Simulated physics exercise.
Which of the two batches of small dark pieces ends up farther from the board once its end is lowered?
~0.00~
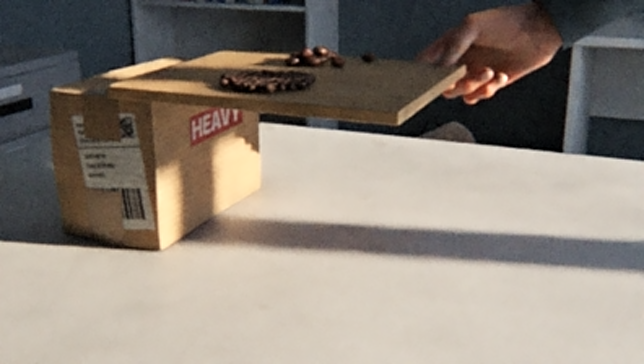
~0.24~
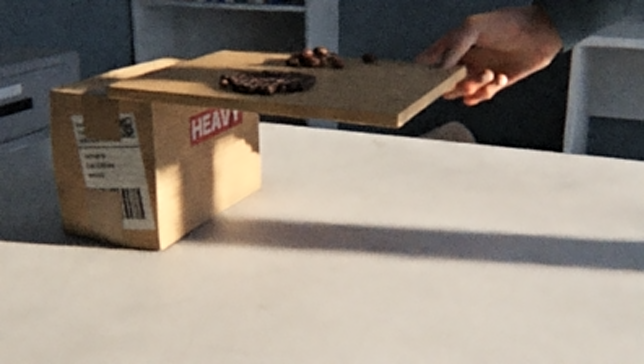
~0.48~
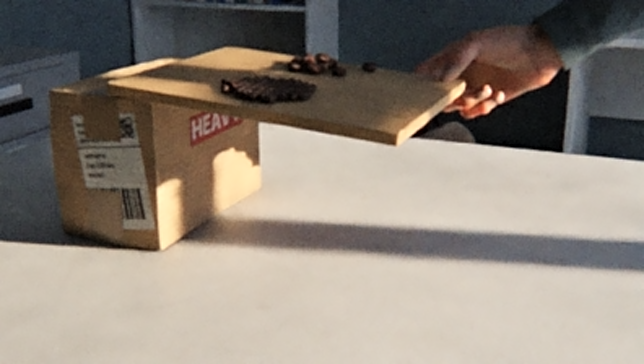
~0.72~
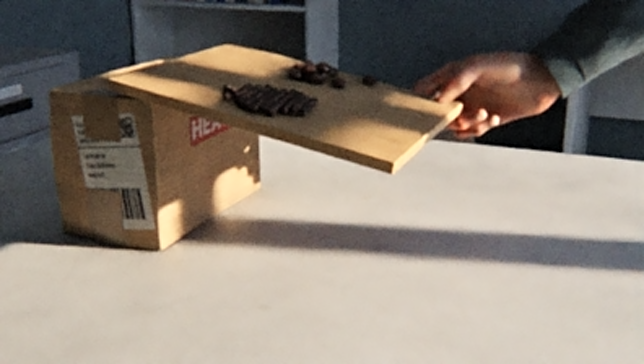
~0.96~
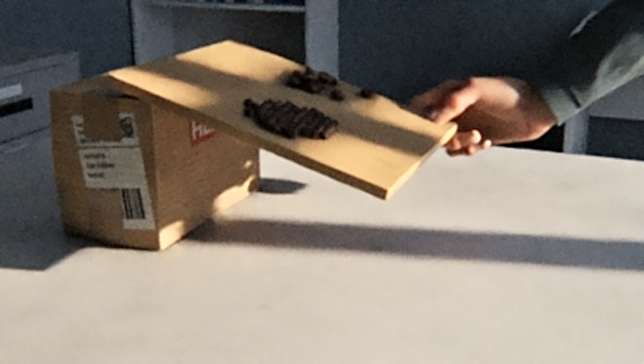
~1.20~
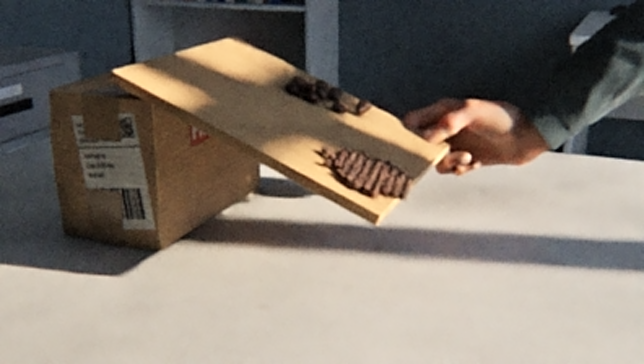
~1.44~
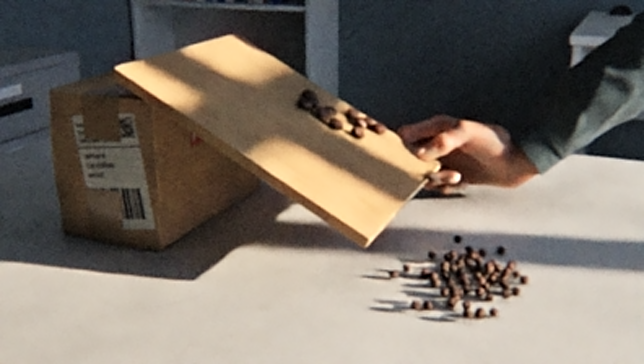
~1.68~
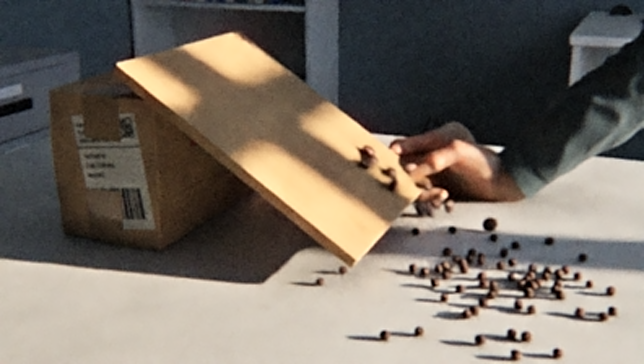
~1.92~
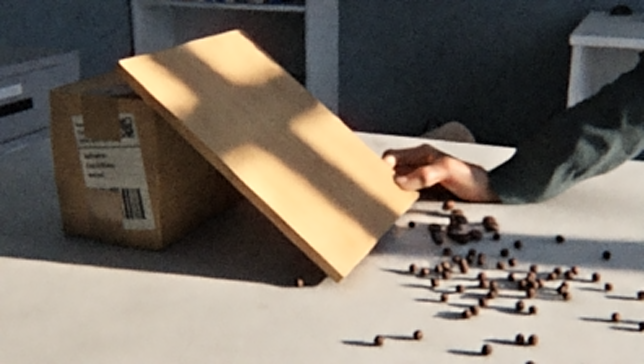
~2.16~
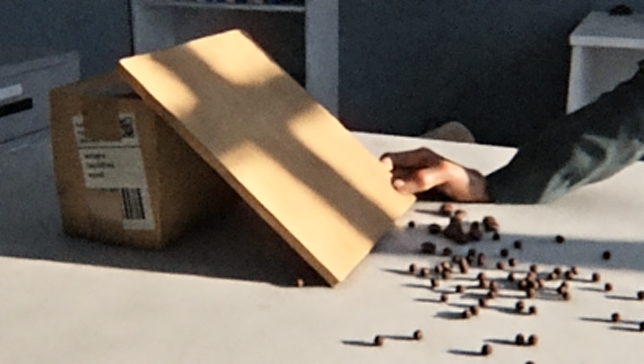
The near batch ends up farther out, scattered across the table to the right, while the far batch stays closer to the board's lowered end.
